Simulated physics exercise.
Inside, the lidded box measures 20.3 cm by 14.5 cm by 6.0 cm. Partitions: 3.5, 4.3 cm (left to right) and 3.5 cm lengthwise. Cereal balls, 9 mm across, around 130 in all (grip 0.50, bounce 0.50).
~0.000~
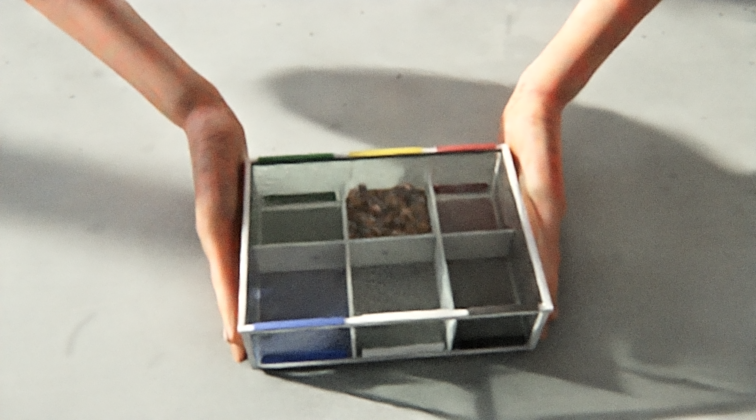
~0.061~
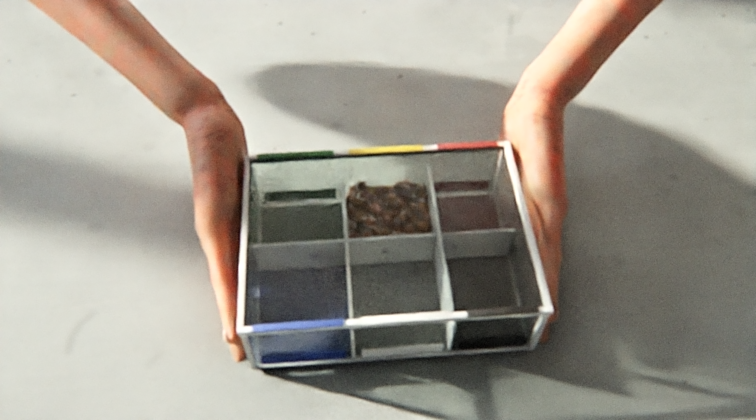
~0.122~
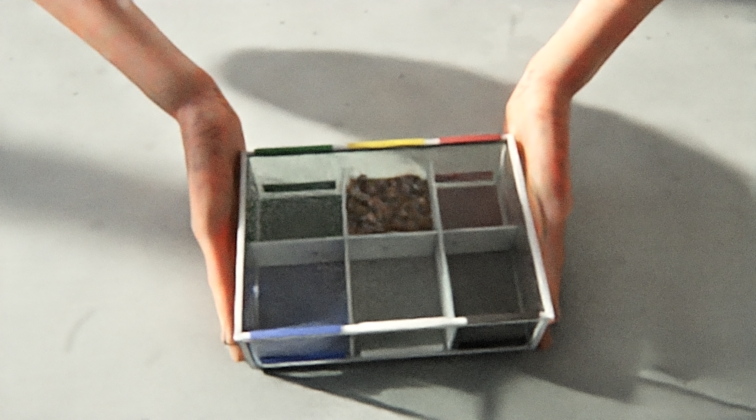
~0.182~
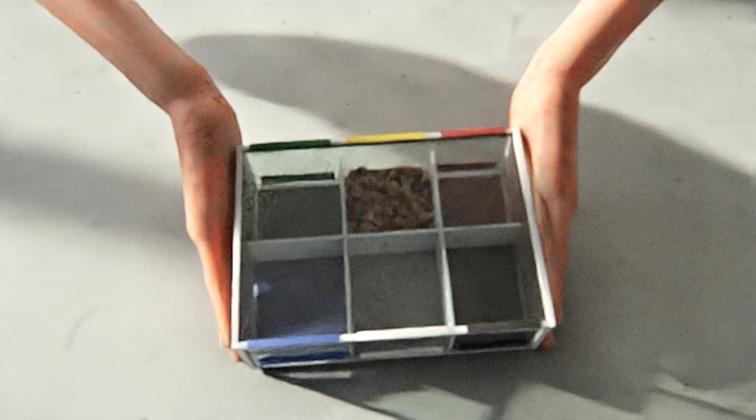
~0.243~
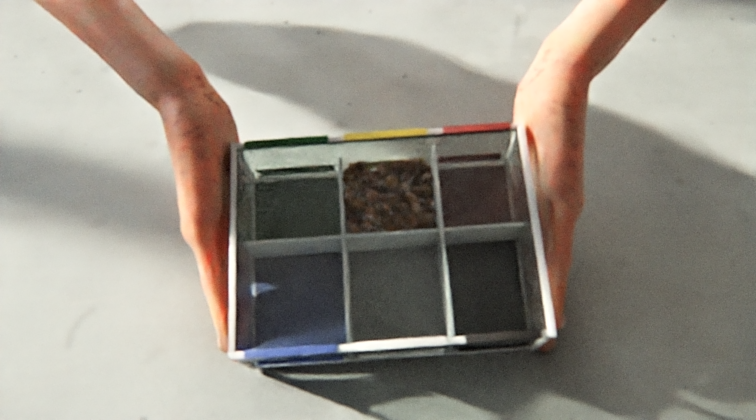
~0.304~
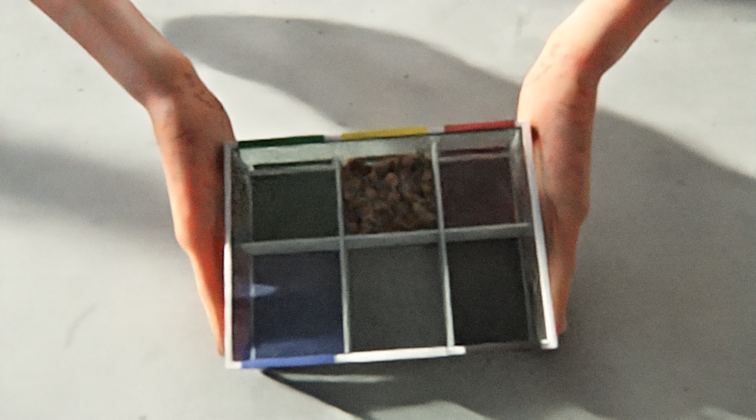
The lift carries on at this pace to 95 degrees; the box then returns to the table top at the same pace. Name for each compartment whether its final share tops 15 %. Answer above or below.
Red below, blue above, green below, yellow above, white above, black below.
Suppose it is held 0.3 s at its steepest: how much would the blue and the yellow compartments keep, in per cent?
Then: Blue 35, yellow 30.
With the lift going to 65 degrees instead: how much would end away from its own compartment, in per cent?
About 15 per cent.
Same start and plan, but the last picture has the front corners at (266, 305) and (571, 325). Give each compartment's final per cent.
Red 0, blue 0, green 0, yellow 50, white 5, black 45.
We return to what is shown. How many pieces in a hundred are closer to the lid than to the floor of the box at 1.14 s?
Roughly 60 per cent.
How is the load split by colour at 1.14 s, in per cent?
Red 0; blue 10; green 0; yellow 65; white 30; black 0.
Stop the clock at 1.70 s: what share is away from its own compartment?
About 70 per cent.
Then, at 1.14 s, tilt 94 degrees; blue 10 %, yellow 65 %, white 30 %.
After 1.70 s, tilt 40 degrees; blue 35 %, yellow 30 %, white 35 %.
Then, at 2.32 s, tilt 0 degrees; blue 35 %, yellow 30 %, white 35 %.
At rest (2.9 s), red 0 %, blue 35 %, green 0 %, yellow 30 %, white 35 %, black 0 %.
